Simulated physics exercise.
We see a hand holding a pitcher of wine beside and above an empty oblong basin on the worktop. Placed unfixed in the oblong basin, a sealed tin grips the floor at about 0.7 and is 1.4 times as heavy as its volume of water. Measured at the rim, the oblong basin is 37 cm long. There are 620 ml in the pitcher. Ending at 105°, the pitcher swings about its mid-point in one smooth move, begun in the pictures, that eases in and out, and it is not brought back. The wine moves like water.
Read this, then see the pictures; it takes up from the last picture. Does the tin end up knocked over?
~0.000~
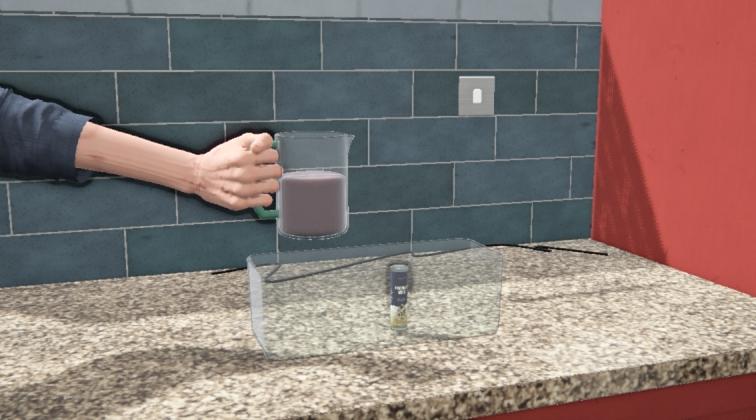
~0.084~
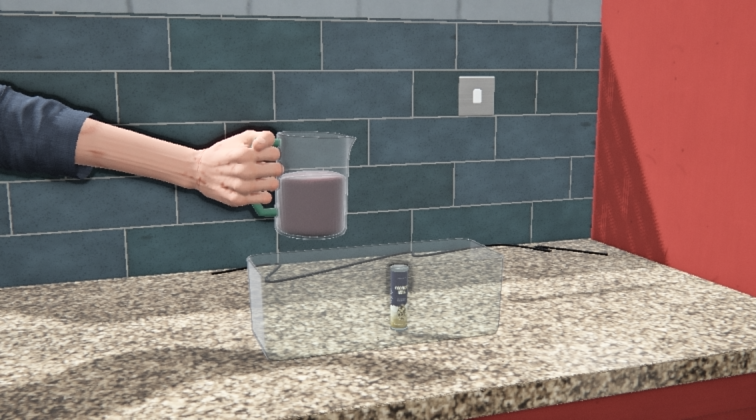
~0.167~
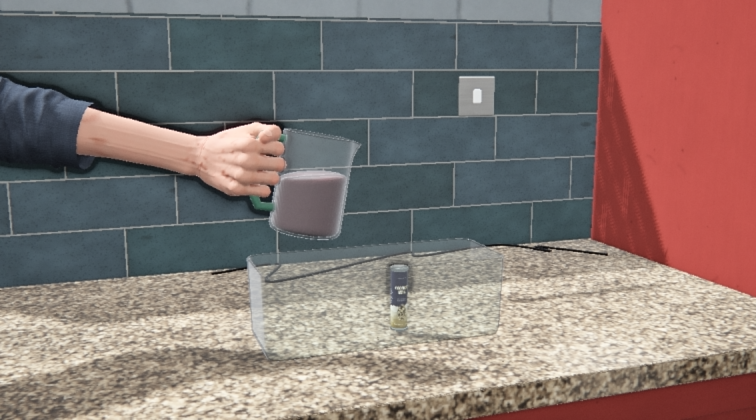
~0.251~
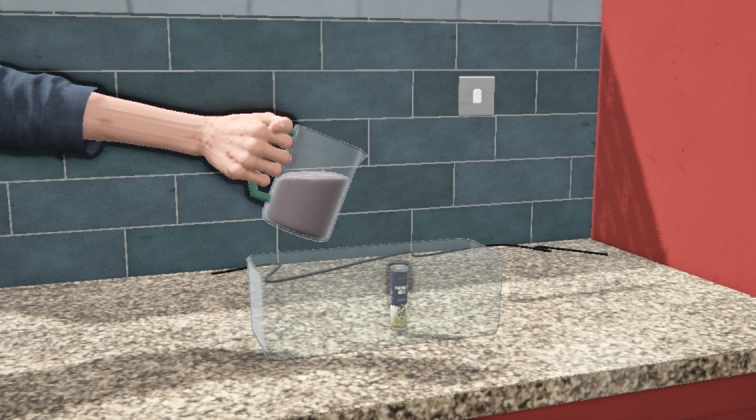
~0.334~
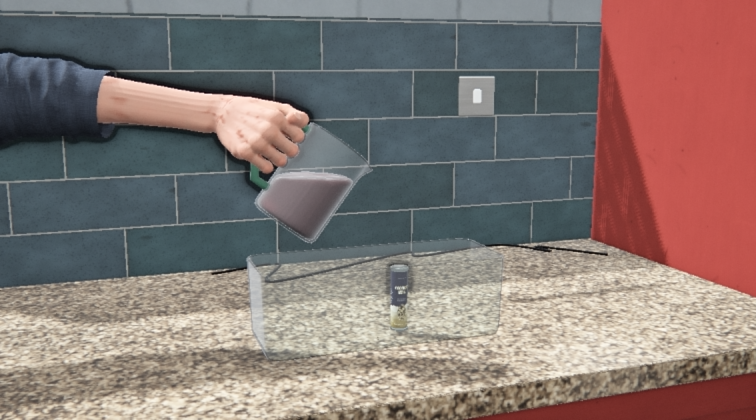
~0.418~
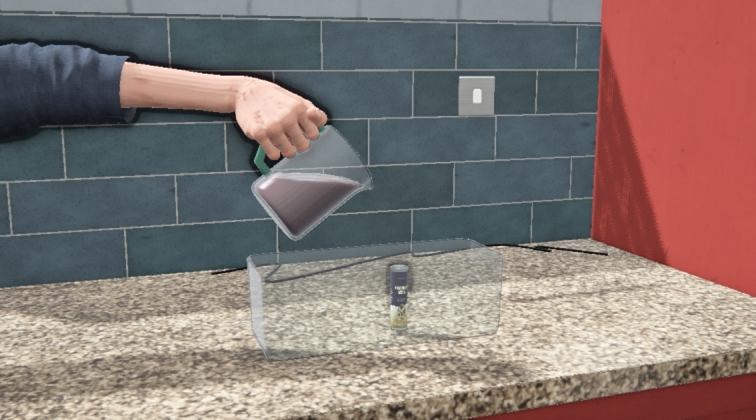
Yes.
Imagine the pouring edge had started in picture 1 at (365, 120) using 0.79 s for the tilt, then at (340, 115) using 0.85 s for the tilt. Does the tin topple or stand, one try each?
Try 1: Still standing; try 2: Tipped over.
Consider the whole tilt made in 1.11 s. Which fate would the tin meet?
In that case the tin overturns.
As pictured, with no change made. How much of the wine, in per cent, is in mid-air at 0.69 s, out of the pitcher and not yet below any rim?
20 %.
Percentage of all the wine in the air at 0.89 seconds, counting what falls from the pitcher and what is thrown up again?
Something like 12 per cent is in the air then.
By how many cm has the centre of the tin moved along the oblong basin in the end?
Shift of tin centre: Approx. 7.0 cm.
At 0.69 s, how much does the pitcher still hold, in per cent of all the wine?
Close to 68 in a hundred.
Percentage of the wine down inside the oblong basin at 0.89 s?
My estimate is about 66 percent.
By 0.69 s the tilt is 99° and 67 per cent is still to pour; the tin stands where it began.
By 0.89 s the tilt is 105° and 23 per cent is still to pour; the tin leans 9°.
By 1.09 s the tilt is 105° and 5 per cent is still to pour; the tin lies on its side.
By 1.32 s the tilt is 105° and 1 per cent is still to pour; the tin lies on its side.
At rest the tin lies on its side.
